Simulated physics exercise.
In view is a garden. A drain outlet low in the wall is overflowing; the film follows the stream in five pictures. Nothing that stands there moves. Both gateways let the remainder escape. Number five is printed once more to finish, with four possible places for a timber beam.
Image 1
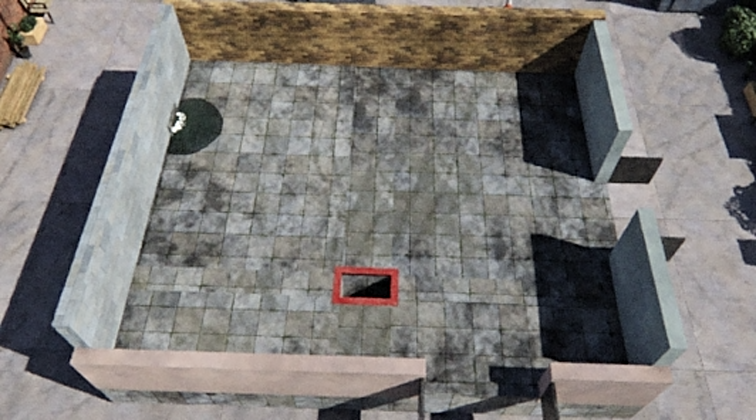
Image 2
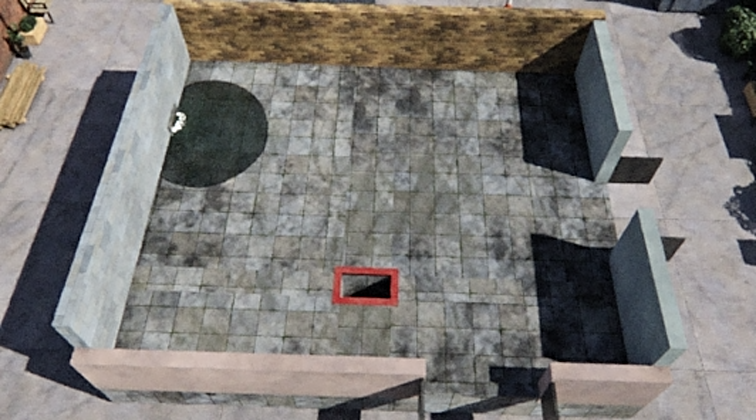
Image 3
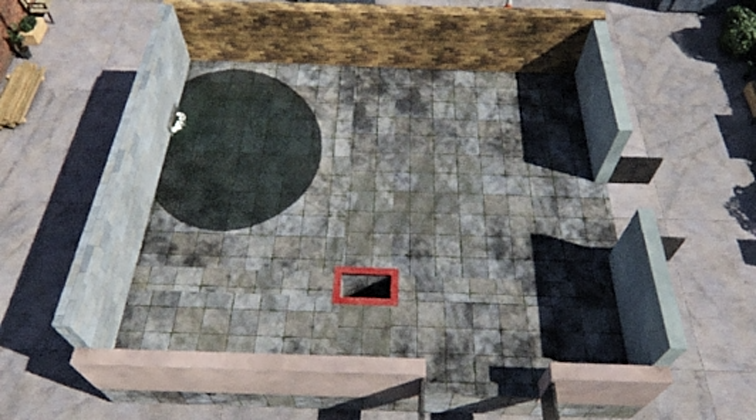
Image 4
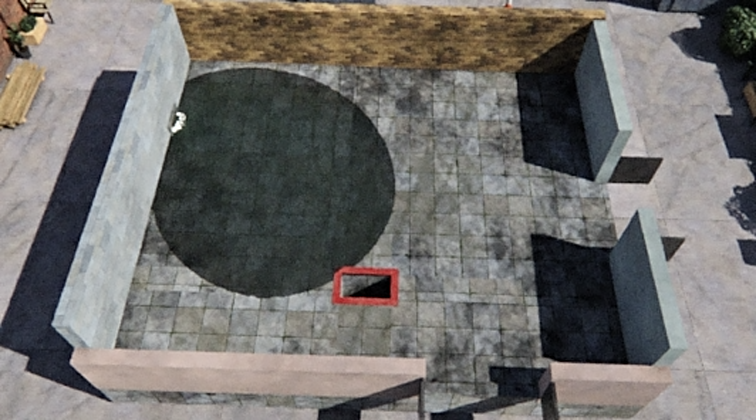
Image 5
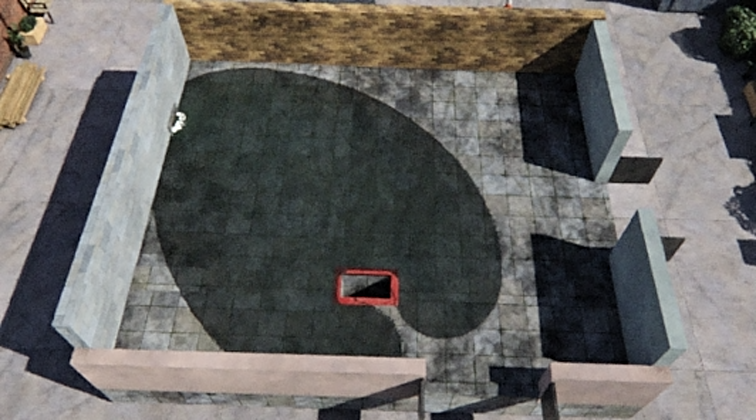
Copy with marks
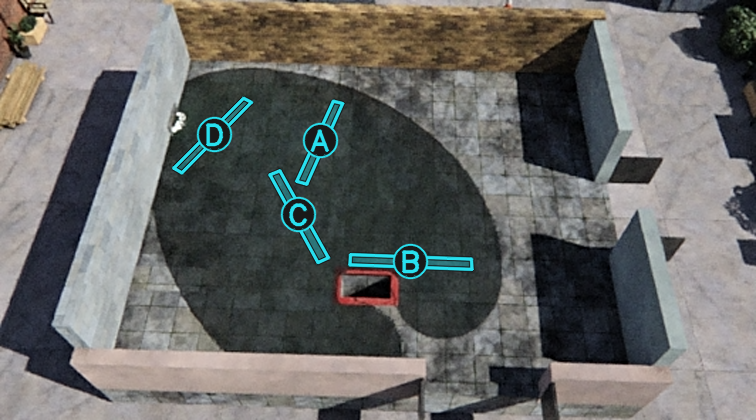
Dark wet patch spreading from a small outlet at the left wall across a paved, walled garden, reaching the red-rimmed drain pit.
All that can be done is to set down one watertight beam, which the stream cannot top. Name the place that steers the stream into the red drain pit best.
Use spot A.
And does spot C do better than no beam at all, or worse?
Worse.
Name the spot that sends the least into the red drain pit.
D it is.
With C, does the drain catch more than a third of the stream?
No.
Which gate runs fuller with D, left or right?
More leaves on the left.
On the marked copy, A from (301, 182) to (338, 102); B from (350, 259) to (471, 264); C from (274, 172) to (323, 260); D from (177, 170) to (247, 100).
With A, about 21 % of the stream goes into the red drain pit, about 75 % out by the gates.
With B, about 16 % of the stream goes into the red drain pit, about 82 % out by the gates.
With C, about 14 % of the stream goes into the red drain pit, about 84 % out by the gates.
With D, about 5 % of the stream goes into the red drain pit, about 92 % out by the gates.
